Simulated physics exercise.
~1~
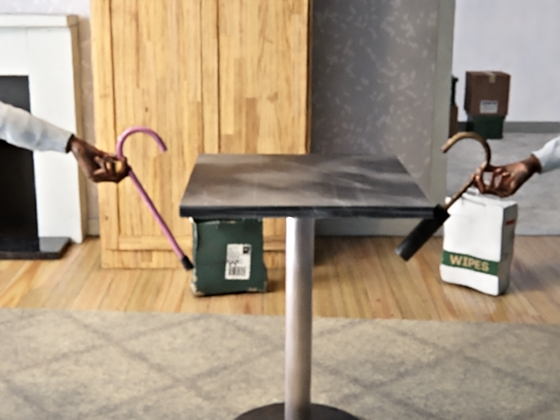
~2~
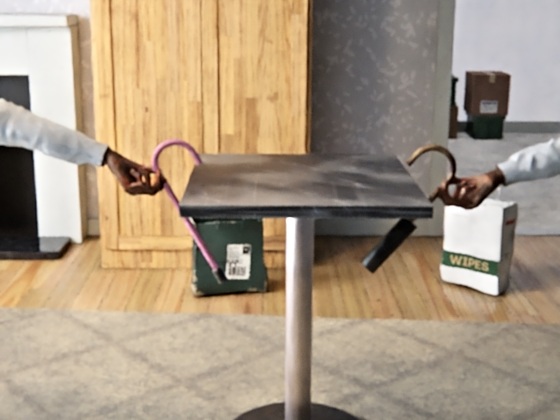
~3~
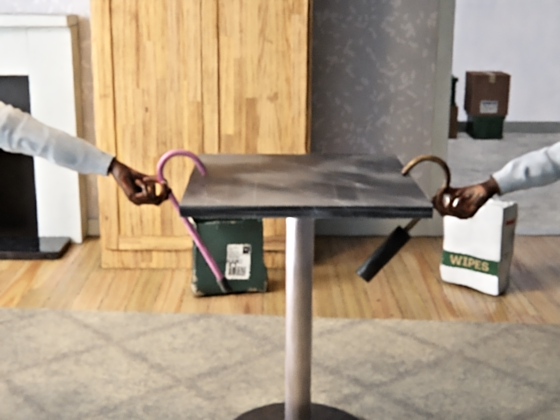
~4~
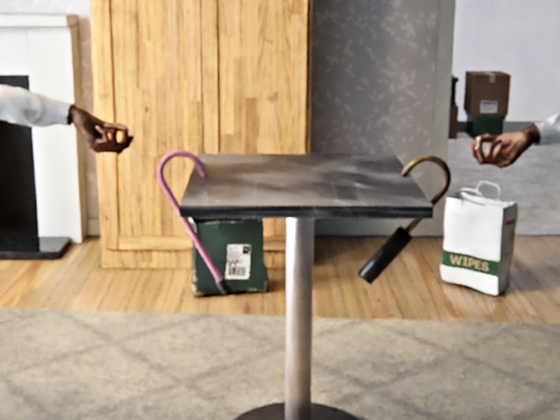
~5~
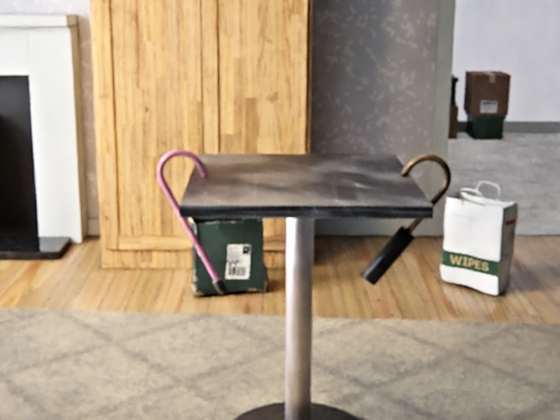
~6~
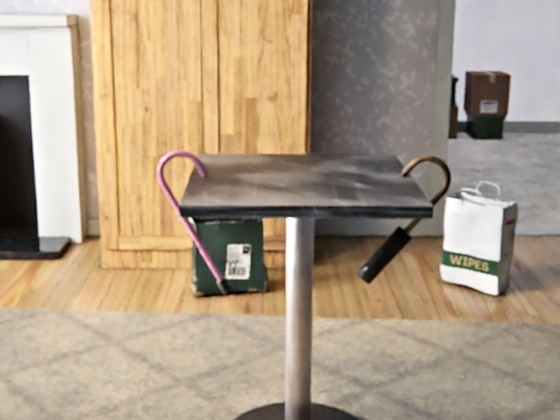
A pink cane and a dark umbrella with a curved brown handle are held by two hands, one on each side of a small dark-topped table, seen from the front in a room with a patterned rug. Behind stand a wooden cabinet, a green box and a white package of wipes. The cane moves right and the umbrella moves left until their hooks reach opposite ends of the tabletop. Both settle slightly lower, then the hands let go and draw back out of view. The cane and umbrella stay hanging from the table, still.
